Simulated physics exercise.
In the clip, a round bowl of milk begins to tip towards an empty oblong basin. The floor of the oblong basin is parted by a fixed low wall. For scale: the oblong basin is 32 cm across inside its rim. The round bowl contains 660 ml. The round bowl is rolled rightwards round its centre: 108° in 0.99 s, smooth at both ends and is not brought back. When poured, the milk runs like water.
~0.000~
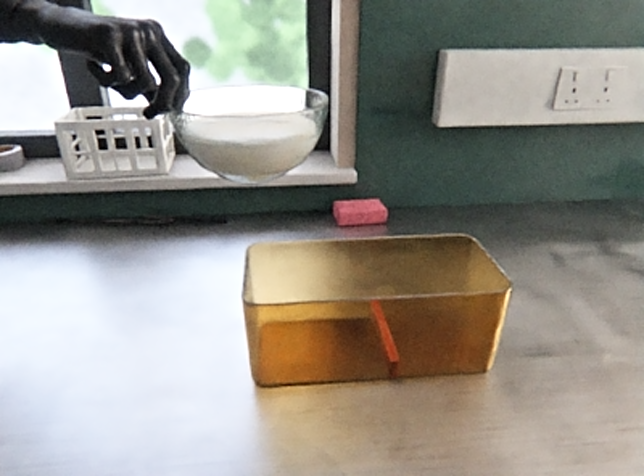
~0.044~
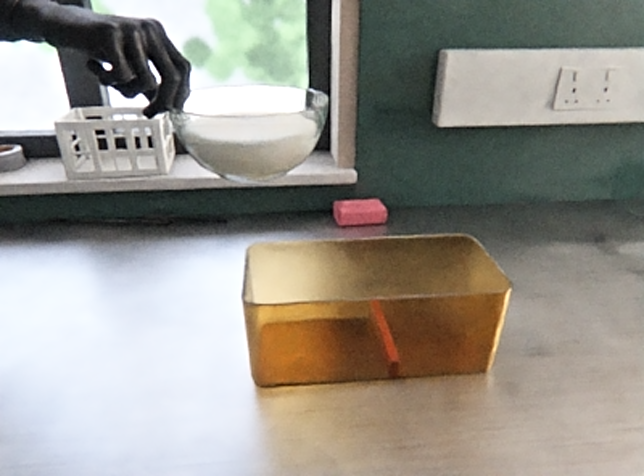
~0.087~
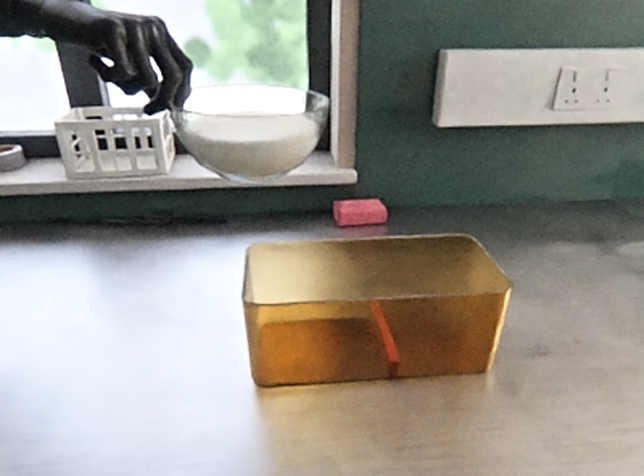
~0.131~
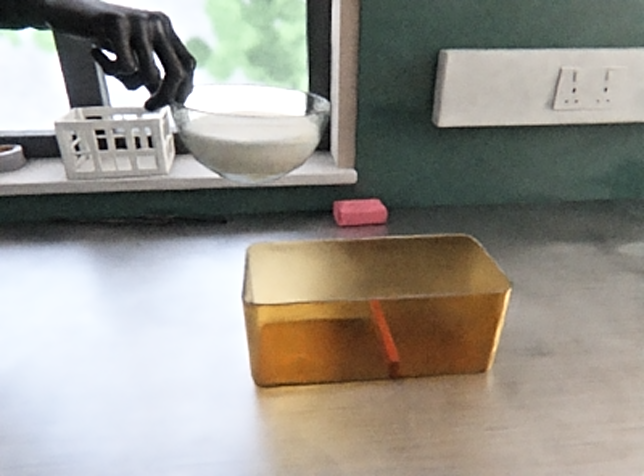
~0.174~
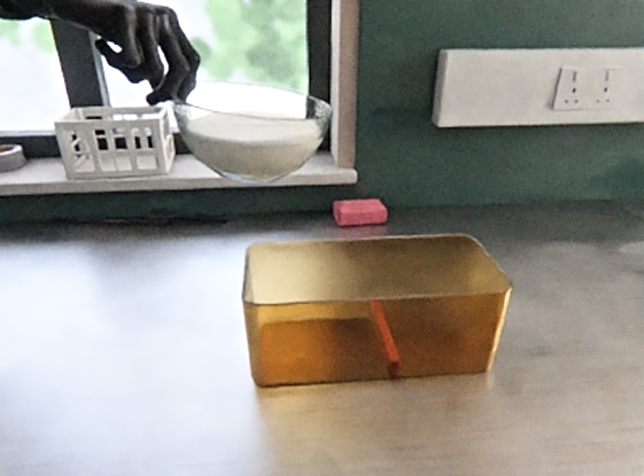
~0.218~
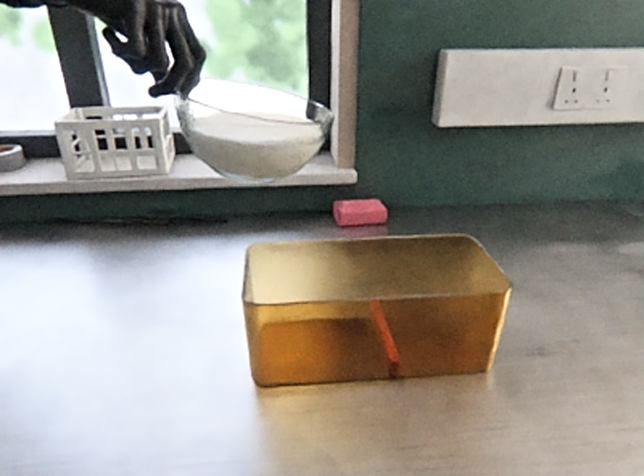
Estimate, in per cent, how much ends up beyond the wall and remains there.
Roughly 33 % ends up beyond the wall.
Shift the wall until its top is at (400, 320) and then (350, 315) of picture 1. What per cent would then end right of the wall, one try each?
5 per cent first, 70 per cent second.
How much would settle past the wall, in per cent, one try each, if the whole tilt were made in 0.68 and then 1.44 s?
Some 30 and 45 per cent, in that order.
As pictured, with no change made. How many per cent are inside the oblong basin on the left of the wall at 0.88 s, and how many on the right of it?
Lab note: Left near 60 %, right near 30.
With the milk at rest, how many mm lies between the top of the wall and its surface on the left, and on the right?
It's around 10 mm on the left side and around 16 mm on the right side.
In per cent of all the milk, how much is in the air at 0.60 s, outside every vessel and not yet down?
Around 44 in a hundred.
By 0.60 s the tilt is 72° and 47 per cent is still to pour, 9 is left of the wall and 0 right of it.
By 0.88 s the tilt is 105° and 1 per cent is still to pour, 60 is left of the wall and 30 right of it.
By 1.17 s the tilt is 108° and 0 per cent is still to pour, 67 is left of the wall and 32 right of it.
By 1.49 s the tilt is 108° and 0 per cent is still to pour, 66 is left of the wall and 33 right of it.
At rest 66 per cent lies left of the wall, 33 right of it and 1 outside.
